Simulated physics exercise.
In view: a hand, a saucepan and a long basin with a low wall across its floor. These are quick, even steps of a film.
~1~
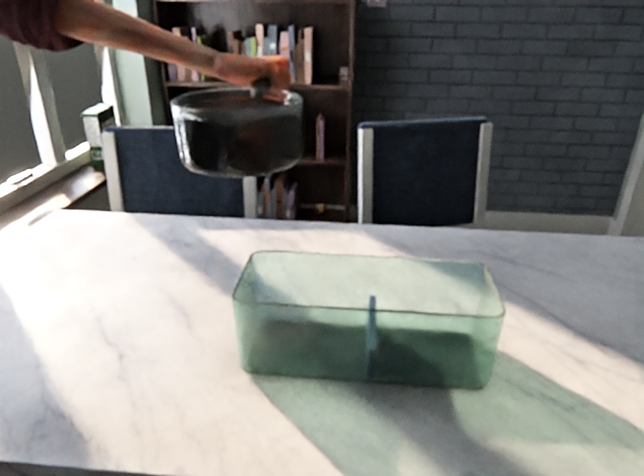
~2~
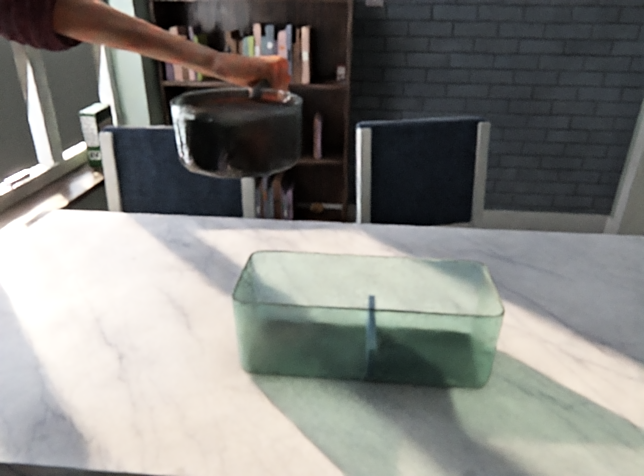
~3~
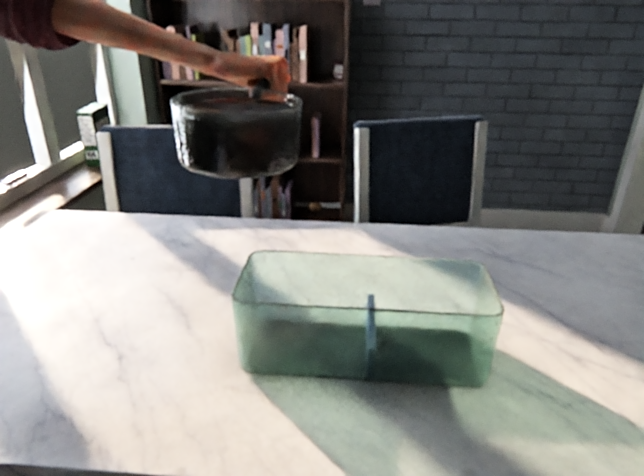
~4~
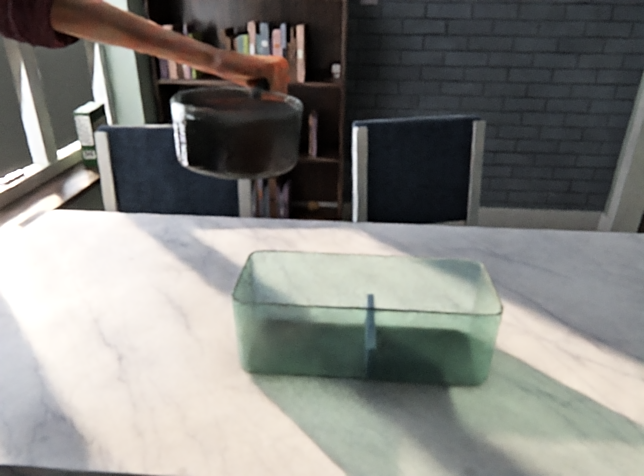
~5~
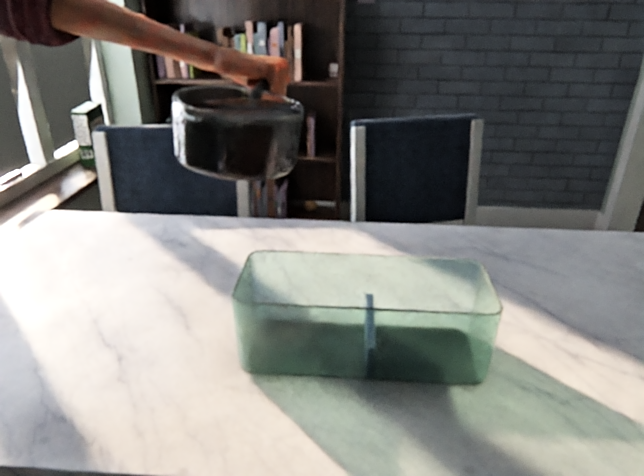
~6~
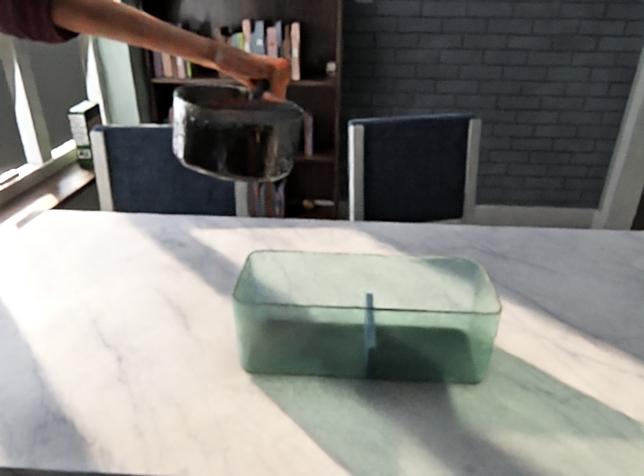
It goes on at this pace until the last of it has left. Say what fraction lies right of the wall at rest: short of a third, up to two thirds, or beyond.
The share right of the wall is from a third to two thirds.
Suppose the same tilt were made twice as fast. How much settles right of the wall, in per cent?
Some 25 per cent.
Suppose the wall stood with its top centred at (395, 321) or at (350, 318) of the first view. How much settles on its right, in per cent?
Roughly 5 per cent, and 65 per cent.
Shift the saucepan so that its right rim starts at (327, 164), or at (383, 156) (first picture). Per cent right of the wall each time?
In turn 55 and 95 in a hundred.
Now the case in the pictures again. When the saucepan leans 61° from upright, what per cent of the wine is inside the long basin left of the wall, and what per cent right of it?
Near 10 on the left, 5 on the right.
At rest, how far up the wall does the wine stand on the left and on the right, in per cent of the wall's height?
Near 50 on the left, 40 on the right.
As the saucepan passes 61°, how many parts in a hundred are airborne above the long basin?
Near 35 %.
A moment on, the saucepan is tipped part way and 52 per cent is still to pour, 8 is left of the wall and 5 right of it.
Next, the saucepan is tipped on its side and 9 per cent is still to pour, 39 is left of the wall and 40 right of it.
Then the saucepan is tipped right over and 0 per cent is still to pour, 57 is left of the wall and 40 right of it.
Later the saucepan is tipped right over and 0 per cent is still to pour, 58 is left of the wall and 40 right of it.
At rest 58 per cent lies left of the wall, 40 right of it and 2 outside.
